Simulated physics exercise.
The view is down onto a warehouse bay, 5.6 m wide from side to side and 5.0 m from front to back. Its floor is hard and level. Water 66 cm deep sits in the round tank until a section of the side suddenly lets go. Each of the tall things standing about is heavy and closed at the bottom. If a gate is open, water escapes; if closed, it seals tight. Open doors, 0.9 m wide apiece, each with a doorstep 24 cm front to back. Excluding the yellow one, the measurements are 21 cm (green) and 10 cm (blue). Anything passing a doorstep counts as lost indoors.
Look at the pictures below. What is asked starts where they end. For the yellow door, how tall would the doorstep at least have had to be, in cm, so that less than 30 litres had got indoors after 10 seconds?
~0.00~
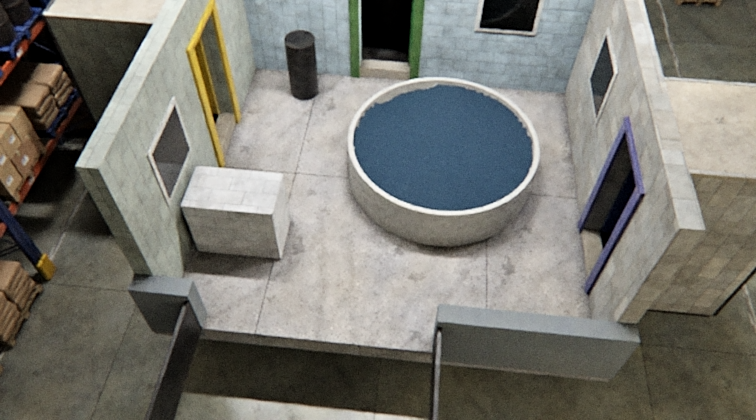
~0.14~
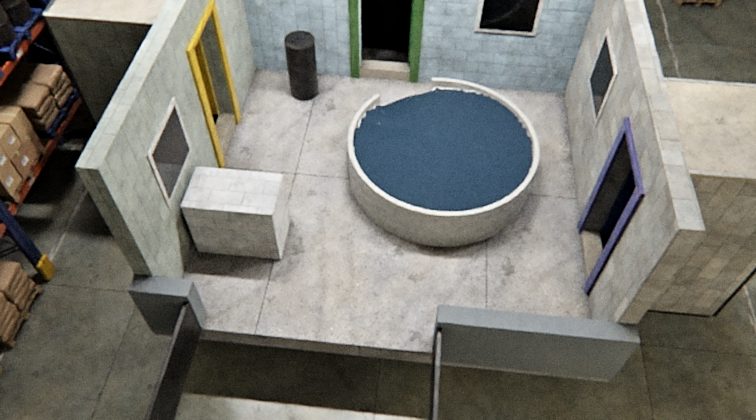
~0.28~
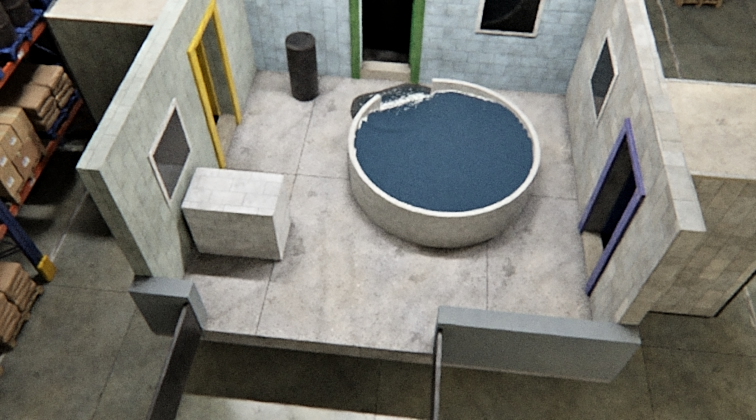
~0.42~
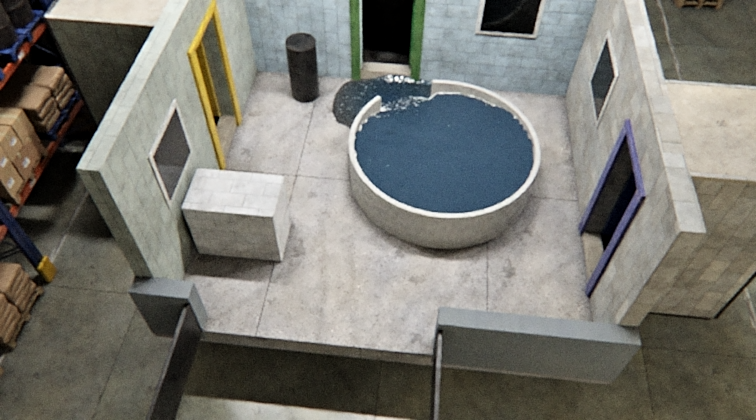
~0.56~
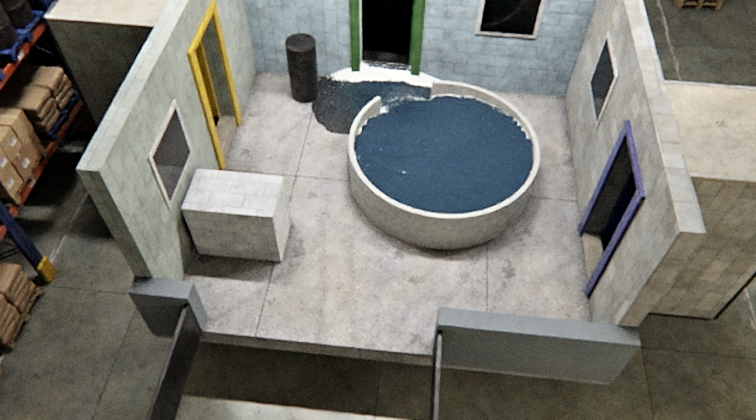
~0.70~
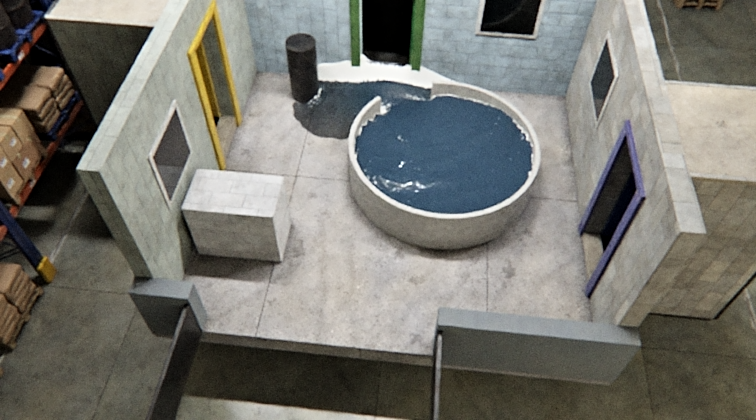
It would need to be about 14 cm.
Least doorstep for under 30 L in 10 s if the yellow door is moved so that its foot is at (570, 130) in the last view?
10.5 cm.
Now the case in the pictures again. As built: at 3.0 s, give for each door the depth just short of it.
The yellow door has 7 cm, the green door 33 cm and the blue door 0 cm.
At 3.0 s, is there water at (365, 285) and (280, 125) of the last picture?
Bone dry, then submerged.
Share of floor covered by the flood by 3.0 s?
55 %.
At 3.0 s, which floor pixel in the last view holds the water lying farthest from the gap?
At about (173, 311).
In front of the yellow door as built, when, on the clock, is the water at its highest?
At about 7.0 s.
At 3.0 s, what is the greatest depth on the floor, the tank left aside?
Max depth: Around 37 cm.
After 1.4 s water covers 20 % of the floor, deepest (44 cm) near (323, 88); it has not reached the yellow door.
After 3.0 s water covers 55 % of the floor, deepest (37 cm) near (323, 88); 7 cm at the yellow door, 0 litres in over its 23 cm doorstep.
After 10.0 s water covers 95 % of the floor, deepest (18 cm) near (268, 212); 14 cm at the yellow door, 0 litres in over its 23 cm doorstep.
At the yellow door as built, the water arrived by 1.7 s and peaked near 19 cm at 7.0 s.
With a doorstep of 11.5 cm, 56 litres would have come in within the 10 s; with 15.5 cm, 17 litres. So under 30 litres takes about 14 cm.
